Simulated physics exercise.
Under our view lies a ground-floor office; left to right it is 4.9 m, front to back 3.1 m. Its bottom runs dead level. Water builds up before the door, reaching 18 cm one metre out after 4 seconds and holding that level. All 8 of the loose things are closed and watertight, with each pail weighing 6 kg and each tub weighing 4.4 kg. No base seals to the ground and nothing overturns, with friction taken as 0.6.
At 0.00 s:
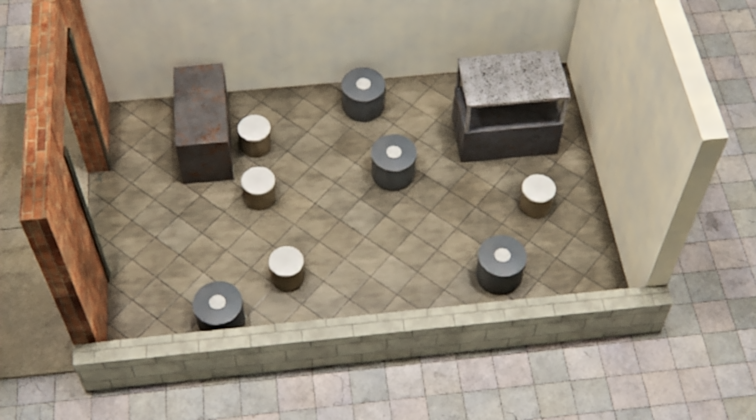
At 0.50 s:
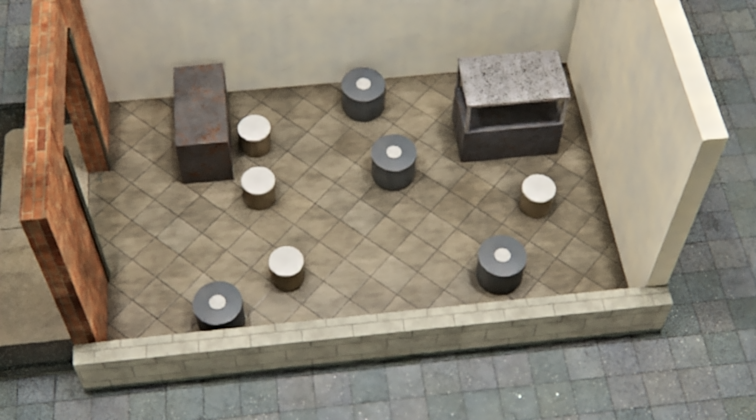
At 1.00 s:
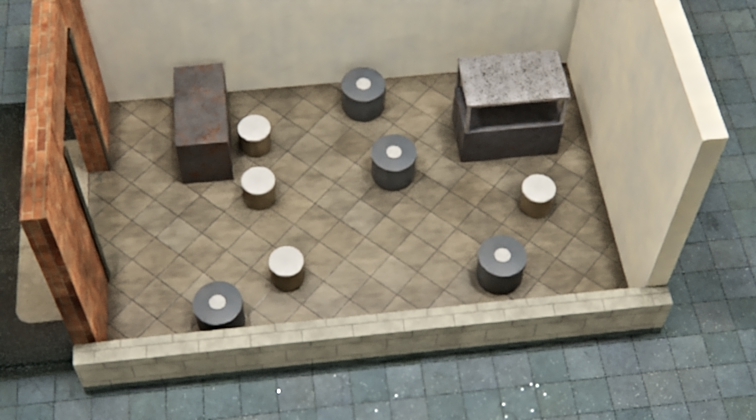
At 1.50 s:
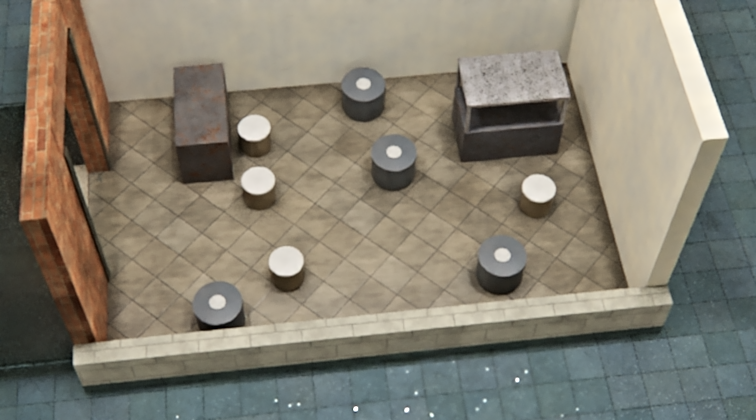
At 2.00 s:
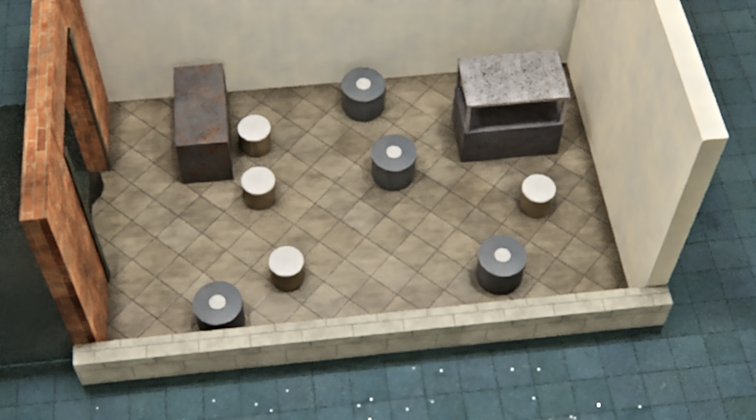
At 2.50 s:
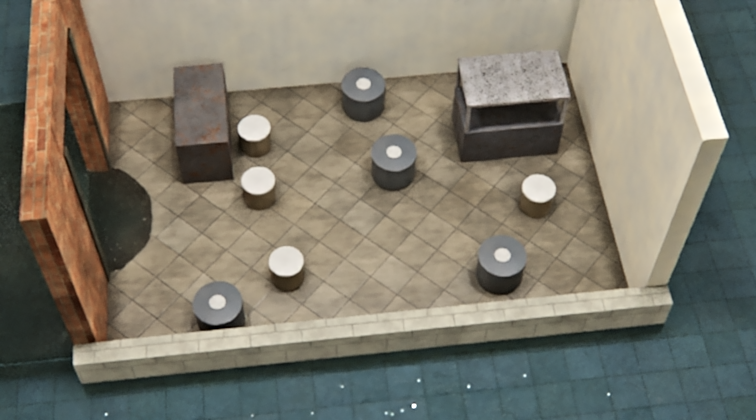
Walled room with tiled floor seen from above, water darkening the paving outside, then spreading in through the left doorway.
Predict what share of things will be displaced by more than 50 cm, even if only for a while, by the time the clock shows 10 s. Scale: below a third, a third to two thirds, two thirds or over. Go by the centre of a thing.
On that scale, a third to two thirds.
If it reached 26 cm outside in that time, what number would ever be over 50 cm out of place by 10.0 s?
In that case the number is 6.
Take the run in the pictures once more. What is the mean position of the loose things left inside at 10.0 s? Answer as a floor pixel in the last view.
Near (416, 200).
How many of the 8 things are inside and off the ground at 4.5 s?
The number is 0.
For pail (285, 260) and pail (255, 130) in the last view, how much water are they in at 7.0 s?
5 and 1 cm.
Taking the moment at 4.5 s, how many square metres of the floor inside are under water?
Roughly 4.5 m2.
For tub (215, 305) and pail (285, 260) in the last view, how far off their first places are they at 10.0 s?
They've ended up 60 cm and 200 cm away, in that order.
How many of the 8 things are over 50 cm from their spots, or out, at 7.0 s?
By my reckoning, 2.
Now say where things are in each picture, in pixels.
A pail at (539, 188) rests on the ground; a tub at (363, 84), on the bottom; 0.0 m2 under water; 0 of 8 have shifted, in the first frame.
A pail at (539, 188) rests on the ground; a tub at (363, 84), on the bottom; water covers 0.0 m2; 0 of 8 have shifted, in the second frame.
A pail at (539, 188) rests on the ground; a tub at (363, 84), on the bottom; 0.0 m2 under water; 0 of 8 have shifted, in the third frame.
A pail at (539, 188), on the bottom; a tub at (363, 84), on the bottom; 0.0 m2 under water; 0 of 8 have shifted, in the fourth frame.
A pail at (539, 188) rests on the ground; a tub at (363, 84), on the bottom; water covers 0.0 m2; 0 of 8 have shifted, in the fifth frame.
A pail at (539, 188) rests on the ground; a tub at (363, 84), on the bottom; water covers 0.4 m2; 0 of 8 have shifted, in the sixth frame.
After 3.5 s 0 of 8 are over 50 cm from their spots; 0 afloat.
After 4.5 s 0 of 8 are over 50 cm from their spots; 0 afloat.
After 7.0 s 2 of 8 are over 50 cm from their spots; 1 afloat.
After 10.0 s 5 of 8 are over 50 cm from their spots, and 5 have been at some point; 5 afloat.
